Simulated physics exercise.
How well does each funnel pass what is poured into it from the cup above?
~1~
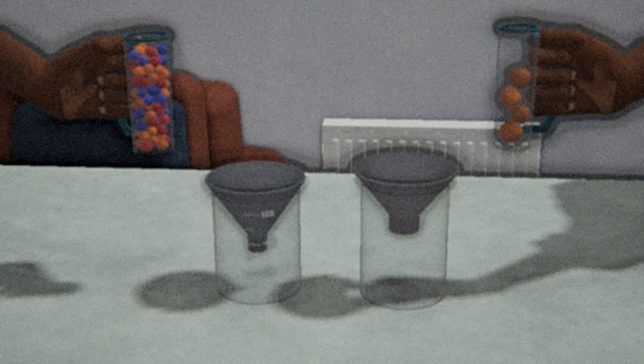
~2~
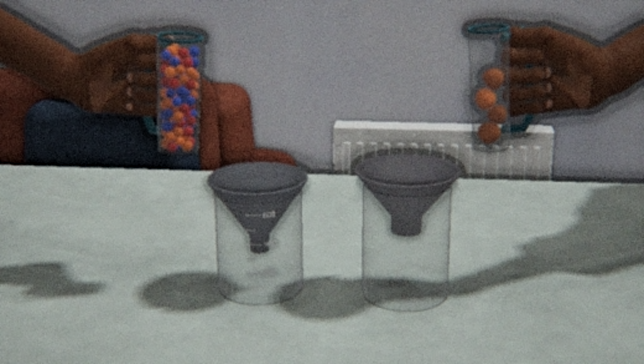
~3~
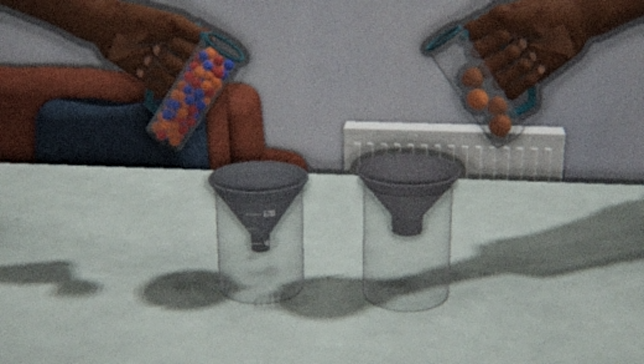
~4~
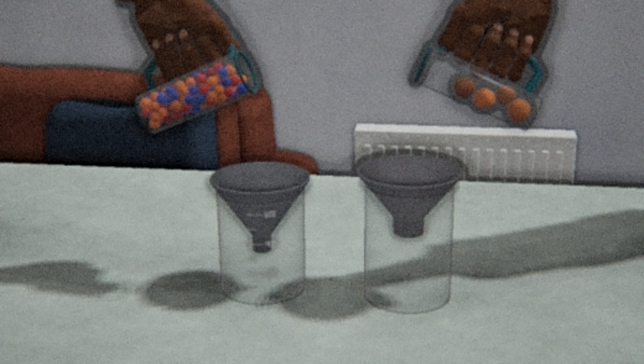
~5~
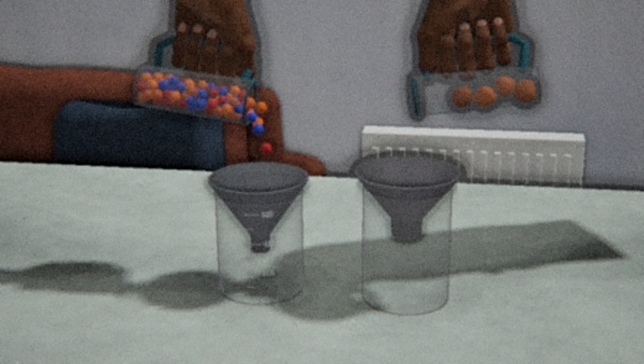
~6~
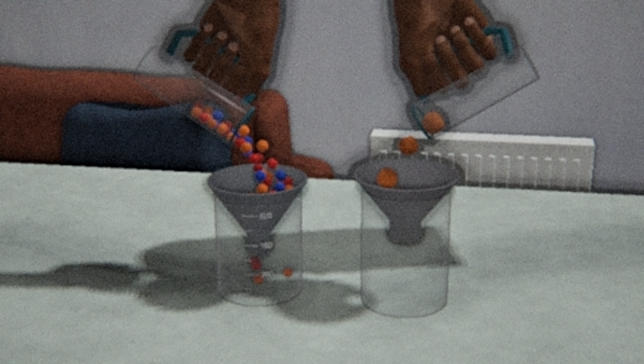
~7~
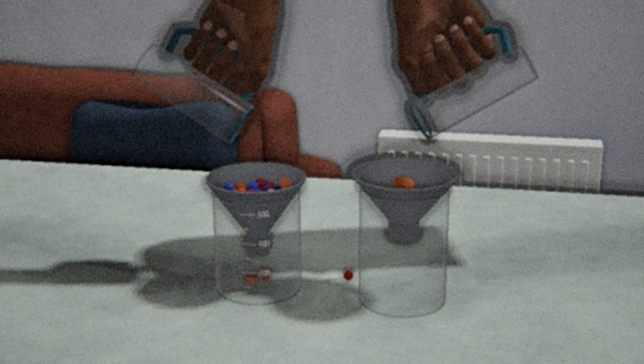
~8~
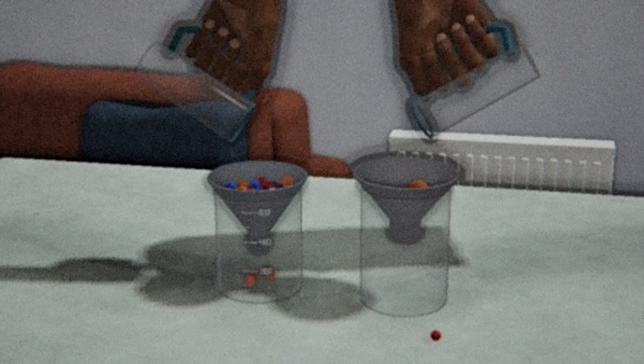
Both funnels clog. On the left a few beads get down into the jar before the rest stick, and on the right the orange balls stay in the funnel with none reaching the jar.
